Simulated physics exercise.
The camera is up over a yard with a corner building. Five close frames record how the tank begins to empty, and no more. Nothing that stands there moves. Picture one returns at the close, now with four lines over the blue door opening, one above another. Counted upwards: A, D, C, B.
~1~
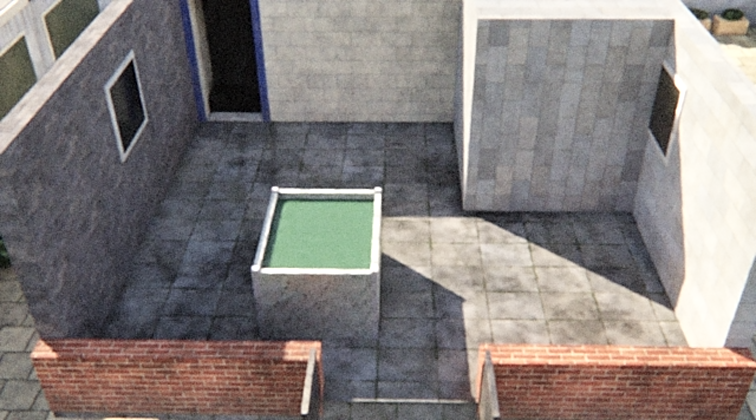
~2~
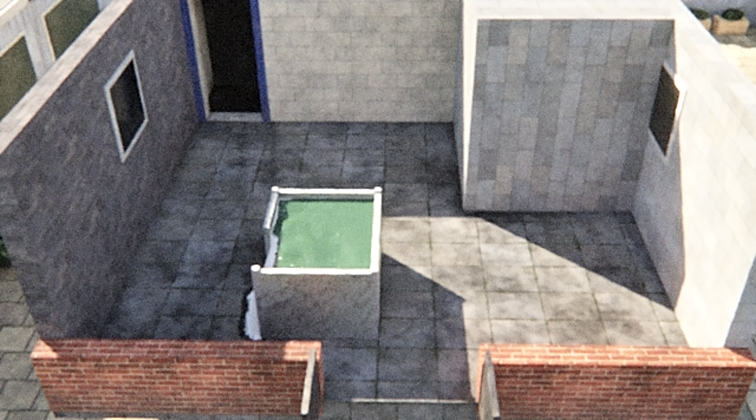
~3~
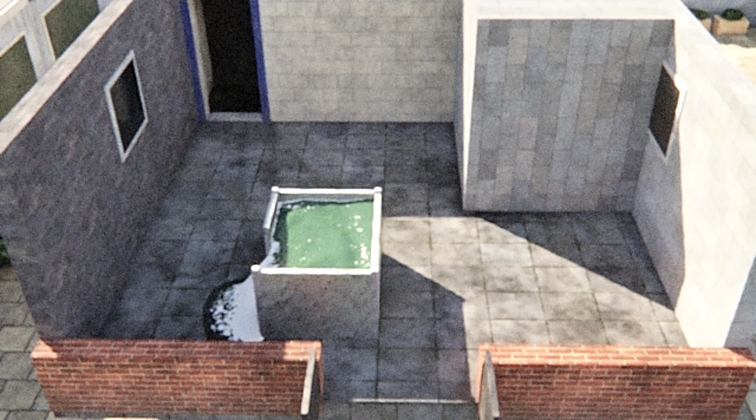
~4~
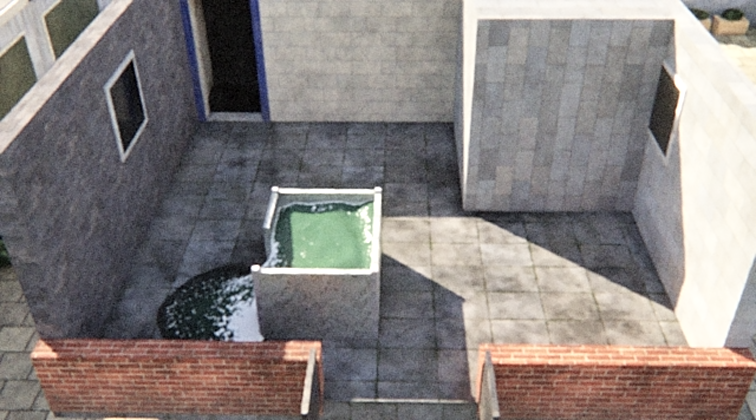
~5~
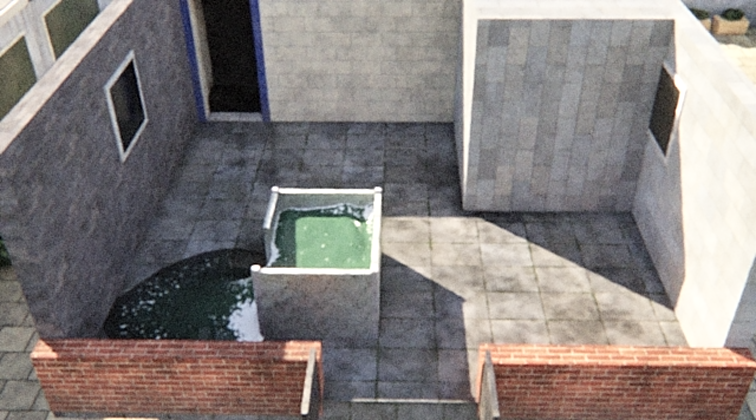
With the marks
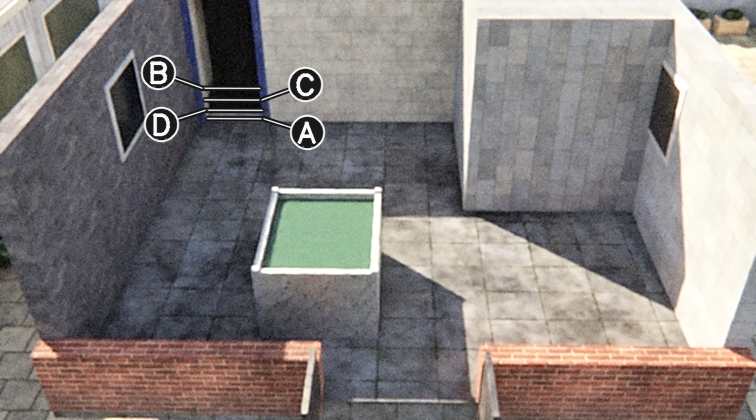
The clip shows a walled paved yard with a square tank of green water behind a low brick wall; water pours from the tank's left side and spreads leftward across the paving in a dark pool as the tank's level drops.
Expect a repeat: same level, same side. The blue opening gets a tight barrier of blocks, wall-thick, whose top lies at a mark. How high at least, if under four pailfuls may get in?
Choose D.
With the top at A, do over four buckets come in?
Yes, it does.
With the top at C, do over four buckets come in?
No, not at all.
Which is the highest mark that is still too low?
It is A.
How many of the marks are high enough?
Three of the four.
On the marked copy, A at (235, 118); B at (231, 88); C at (232, 99); D at (234, 110); from the bottom up A, D, C, B.
For mark A, some 20 bucketfuls get in.
For mark B, nothing gets over.
For mark C, nothing gets over.
For mark D, a splash gets over, under a bucket.
